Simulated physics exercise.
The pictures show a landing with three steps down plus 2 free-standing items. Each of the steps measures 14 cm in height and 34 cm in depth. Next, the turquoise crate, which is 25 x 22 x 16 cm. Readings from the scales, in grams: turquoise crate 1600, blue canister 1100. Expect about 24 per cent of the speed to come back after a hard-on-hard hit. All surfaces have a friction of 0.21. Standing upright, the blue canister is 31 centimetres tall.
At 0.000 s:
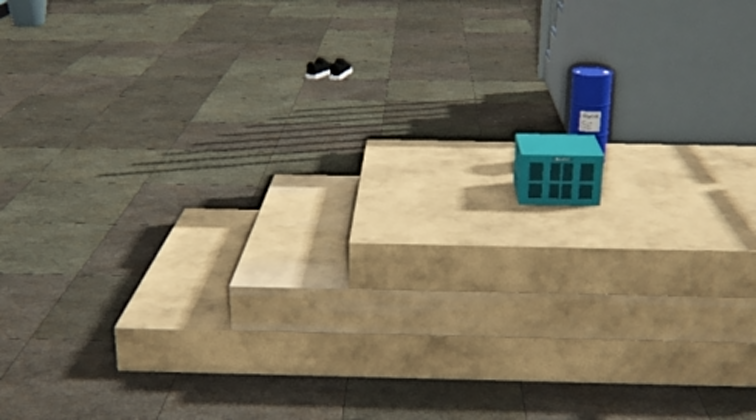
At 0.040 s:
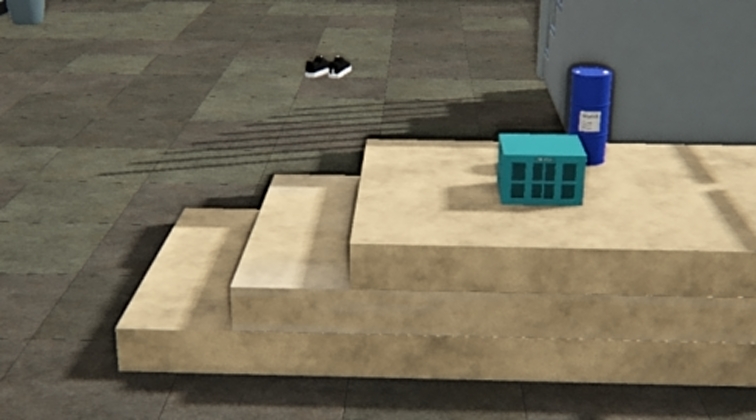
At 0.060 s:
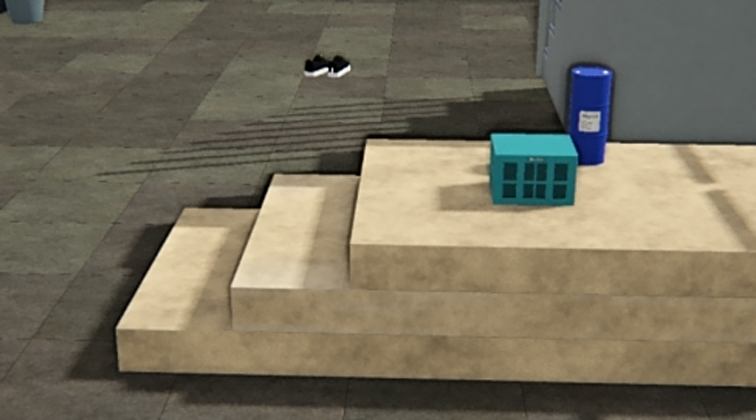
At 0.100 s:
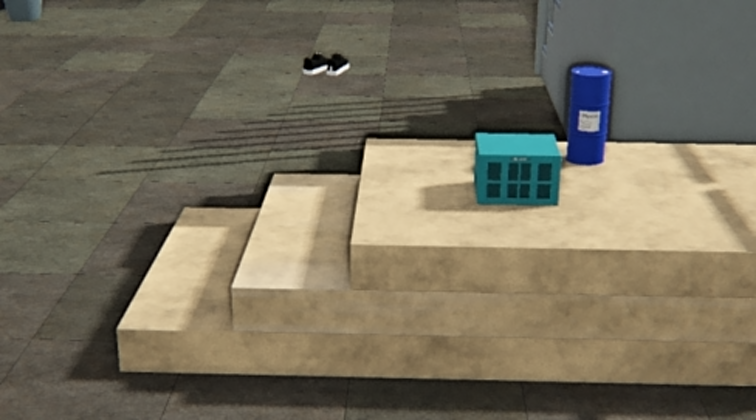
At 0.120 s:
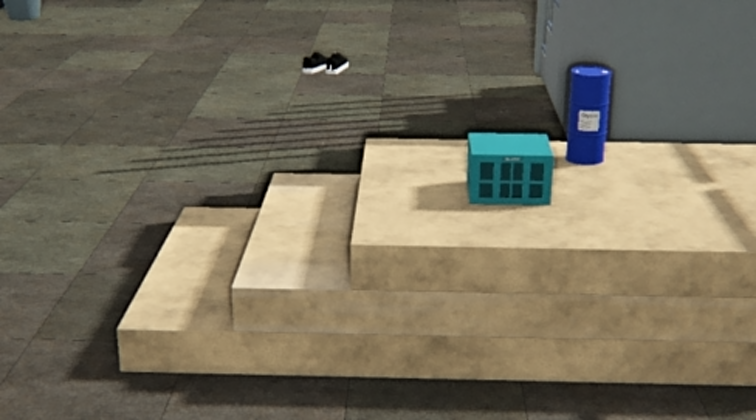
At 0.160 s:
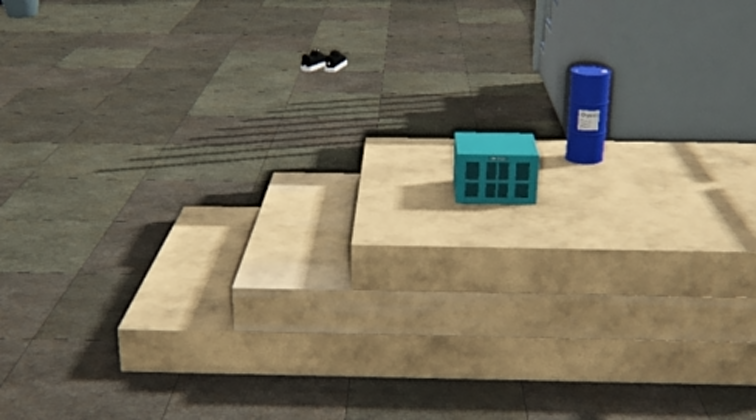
A tan stone-like landing with steps down its left side stands on a grey tiled floor, seen from slightly above and to the front. A turquoise crate sits on the top level, with an upright blue canister behind it near a grey wall at right, and a pair of black-and-white shoes lies on the floor beyond. The crate slides a short way left across the landing, opening a gap from the motionless canister, while the view stays almost still.
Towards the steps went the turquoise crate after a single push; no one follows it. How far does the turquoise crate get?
It ends on the landing.
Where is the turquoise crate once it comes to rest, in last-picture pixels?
It winds up close to (411, 167).
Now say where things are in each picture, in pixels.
In the first frame, 62 cm of landing left; turquoise crate (557, 169); blue canister (589, 117).
In the second frame, 57 cm of landing left; turquoise crate (540, 169); blue canister (589, 117).
In the third frame, 54 cm of landing left; turquoise crate (532, 169); blue canister (589, 117).
In the fourth frame, 49 cm of landing left; turquoise crate (516, 169); blue canister (588, 116).
In the fifth frame, 47 cm of landing left; turquoise crate (509, 168); blue canister (588, 116).
In the sixth frame, 43 cm of landing left; turquoise crate (495, 168); blue canister (588, 115).
Around 0.26 s, 33 cm of landing left; turquoise crate near (465, 167).
Around 0.36 s, 26 cm of landing left; turquoise crate near (442, 167).
Around 0.46 s, 21 cm of landing left; turquoise crate near (425, 167).
Finally (1.0 s), 16 cm of landing left; blue canister still in place (within 12 cm). Final places as that camera would see them, turquoise crate near (411, 166).
